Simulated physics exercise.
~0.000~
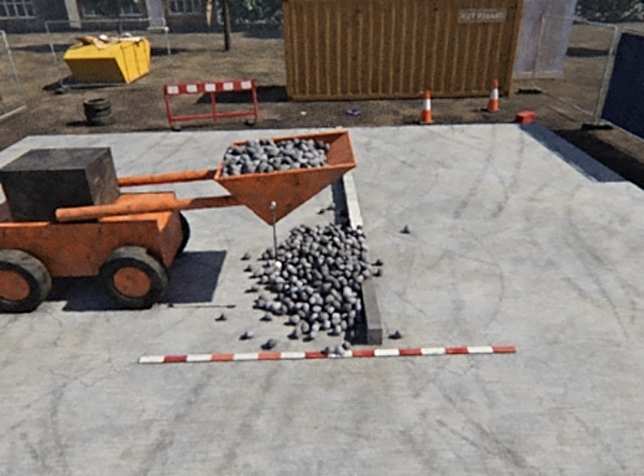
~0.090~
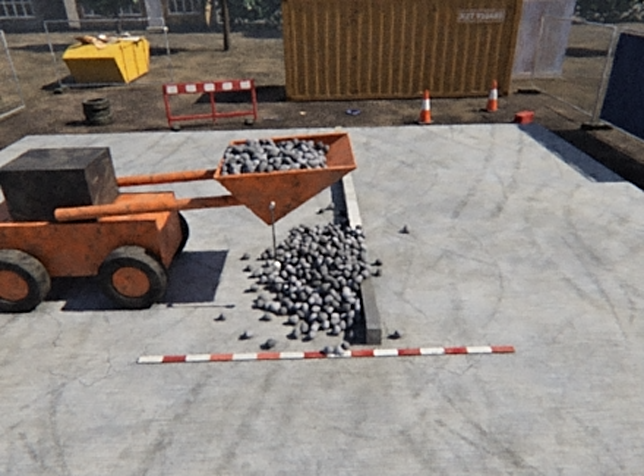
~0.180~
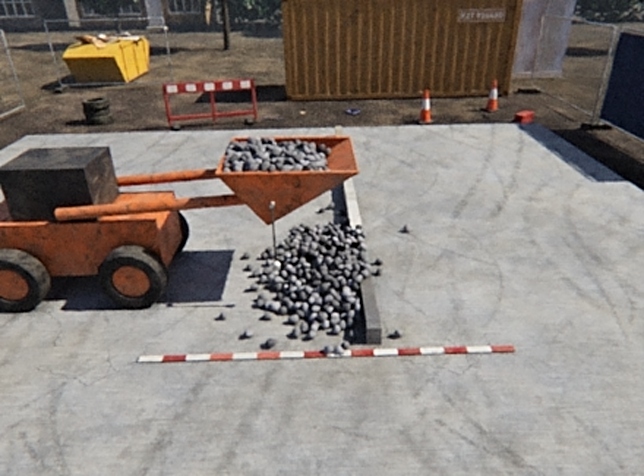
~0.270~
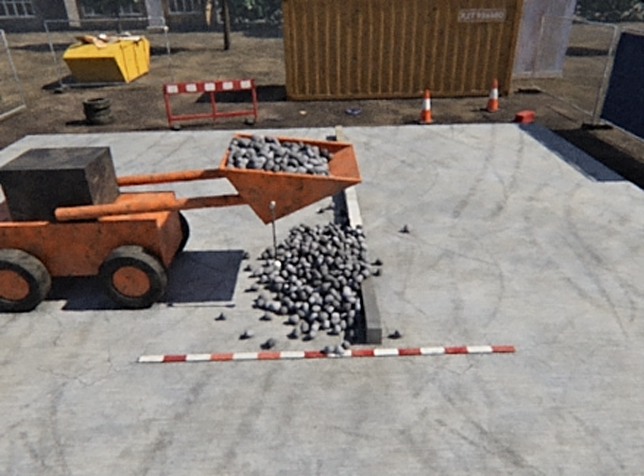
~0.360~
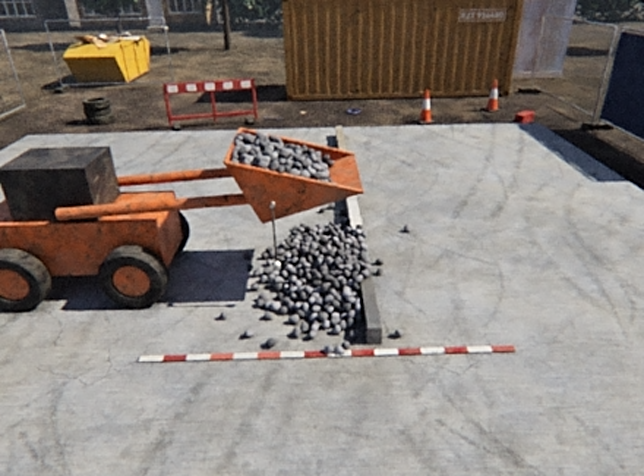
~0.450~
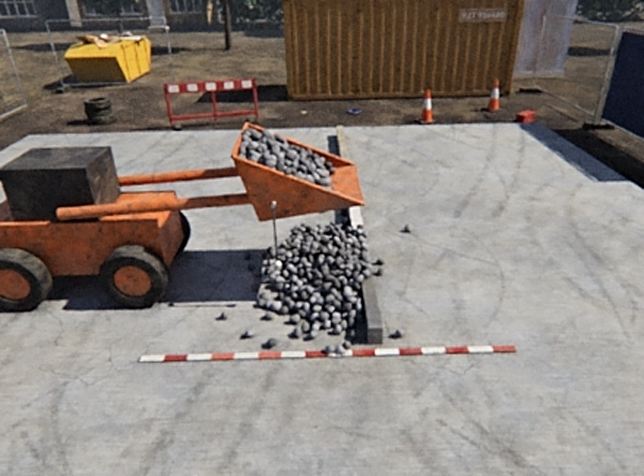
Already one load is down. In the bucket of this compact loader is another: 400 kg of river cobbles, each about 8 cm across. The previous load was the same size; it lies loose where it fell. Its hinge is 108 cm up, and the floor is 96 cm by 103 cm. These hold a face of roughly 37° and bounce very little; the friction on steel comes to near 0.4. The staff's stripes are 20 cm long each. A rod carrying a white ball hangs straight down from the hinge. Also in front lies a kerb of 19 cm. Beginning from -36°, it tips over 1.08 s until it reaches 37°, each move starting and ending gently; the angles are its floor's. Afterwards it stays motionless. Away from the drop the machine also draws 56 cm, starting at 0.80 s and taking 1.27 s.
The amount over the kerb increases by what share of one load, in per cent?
By about 30 per cent of a load.
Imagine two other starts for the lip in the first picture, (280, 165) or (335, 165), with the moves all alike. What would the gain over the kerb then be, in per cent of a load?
Case one about 0 %, case two about 10 %.
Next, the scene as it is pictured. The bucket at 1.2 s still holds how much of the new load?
Close to 60 in a hundred is still held.
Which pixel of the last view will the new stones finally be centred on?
(342, 259).
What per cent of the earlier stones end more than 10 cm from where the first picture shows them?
Roughly 10 % of them.
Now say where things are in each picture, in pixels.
The bucket is at -36°, its lip at (356, 165); the top of the load is at (276, 149). The earlier load is highest near (332, 249), 28 cm above ground level, 100 % on this side of the kerb, 1 % over the kerb, in the first picture.
The bucket is at -35°, its lip at (356, 167); the top of the load is at (269, 149); the stones move at 0.1 m/s on average, in the second picture.
The bucket is at -31°, its lip at (359, 172); the top of the load is at (246, 147); the stones move at 0.2 m/s on average, in the third picture.
Lip at (362, 181), floor tilted -25°, highest stones at (245, 143); the stones move at 0.3 m/s on average, in the fourth picture.
The bucket is at -17°, its lip at (363, 192); the top of the load is at (250, 139); the stones move at 0.4 m/s on average, in the fifth picture.
The bucket is at -9°, its lip at (364, 204); the top of the load is at (252, 136); the stones move at 0.4 m/s on average, in the sixth picture.
After 0.8 s the floor is at 26°; in per cent of one load, 100 in the bucket, 100 on this side of the kerb, 1 over the kerb; the foremost stones are at (378, 256).
After 1.2 s the floor is at 37°; in per cent of one load, 60 in the bucket, 139 on this side of the kerb, 2 over the kerb; the foremost stones are at (385, 261).
After 2.5 s the floor is at 37°; in per cent of one load, 0 in the bucket, 170 on this side of the kerb, 31 over the kerb; the foremost stones are at (490, 269).
After 5.1 s the floor is at 37°; in per cent of one load, 0 in the bucket, 170 on this side of the kerb, 31 over the kerb; the foremost stones are at (491, 269). Net gain over the kerb, 30.
